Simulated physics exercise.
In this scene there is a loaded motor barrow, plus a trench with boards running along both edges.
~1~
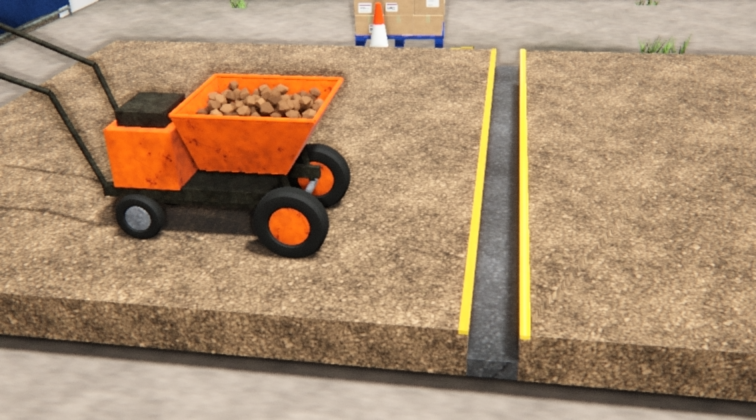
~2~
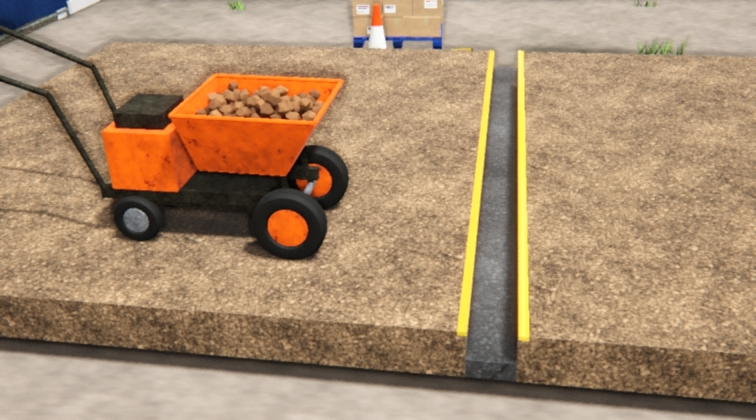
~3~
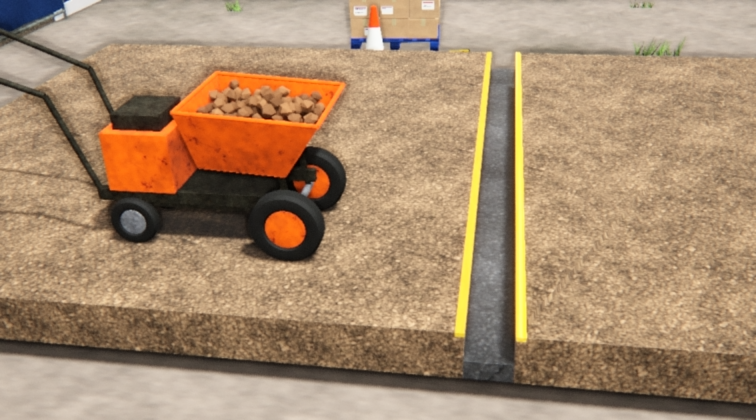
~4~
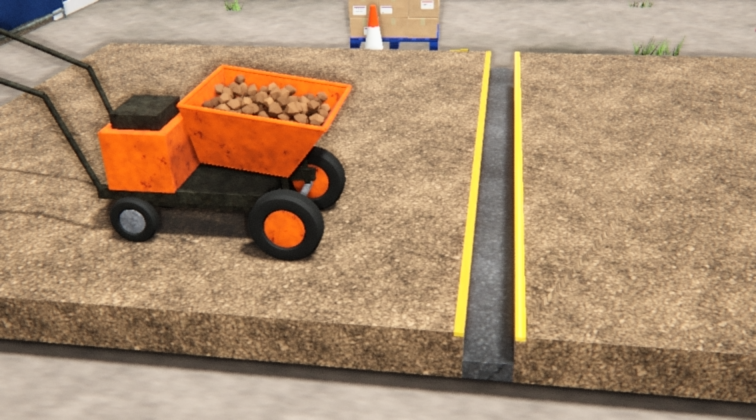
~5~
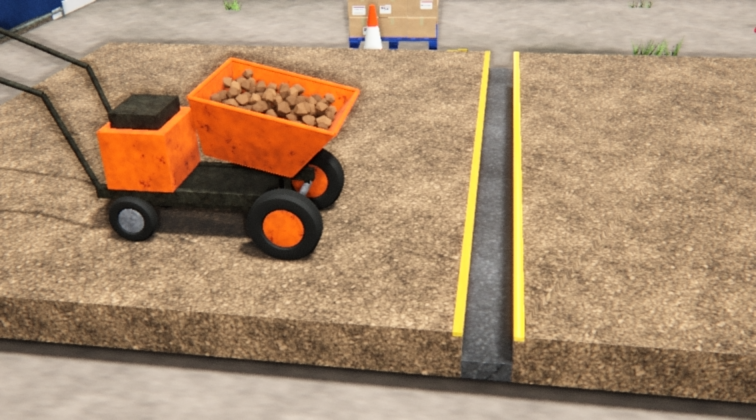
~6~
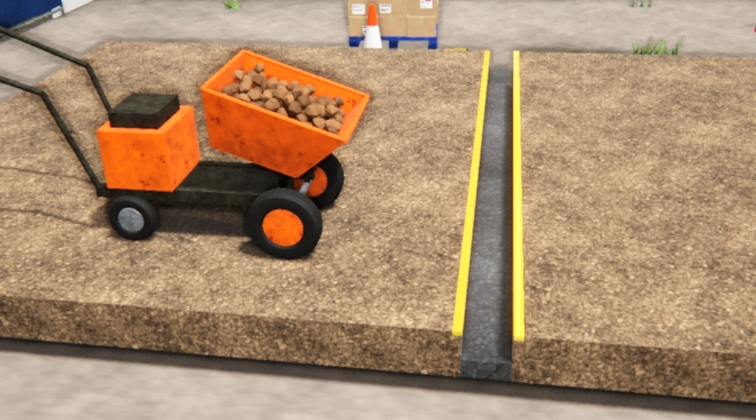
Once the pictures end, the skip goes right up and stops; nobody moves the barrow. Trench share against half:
Under.
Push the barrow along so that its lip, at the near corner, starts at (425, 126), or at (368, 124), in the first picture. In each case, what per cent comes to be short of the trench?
In turn 0 and 20 in a hundred.
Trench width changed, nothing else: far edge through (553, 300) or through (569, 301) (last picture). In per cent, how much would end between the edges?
I'd say some 30 in a hundred, followed by 30 in a hundred.
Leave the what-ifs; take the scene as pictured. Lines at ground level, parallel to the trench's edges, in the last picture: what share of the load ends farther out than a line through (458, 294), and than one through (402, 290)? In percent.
Close to 30 and 80 per cent respectively.
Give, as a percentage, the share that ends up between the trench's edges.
It comes to about 30 per cent of the load.
Just after the last frame, skip tipped steeply; every one in the skip.
A moment on, skip tipped steeply; the larger part in the skip; about a tenth short of the trench; just a few in or heaped over the trench; just a few falling.
Further on, skip tipped right over; roughly a third in the skip; roughly half short of the trench; roughly a quarter in or heaped over the trench.
When it is over, skip tipped right over; about a tenth in the skip; roughly two thirds short of the trench; roughly a third in or heaped over the trench; not one beyond it.
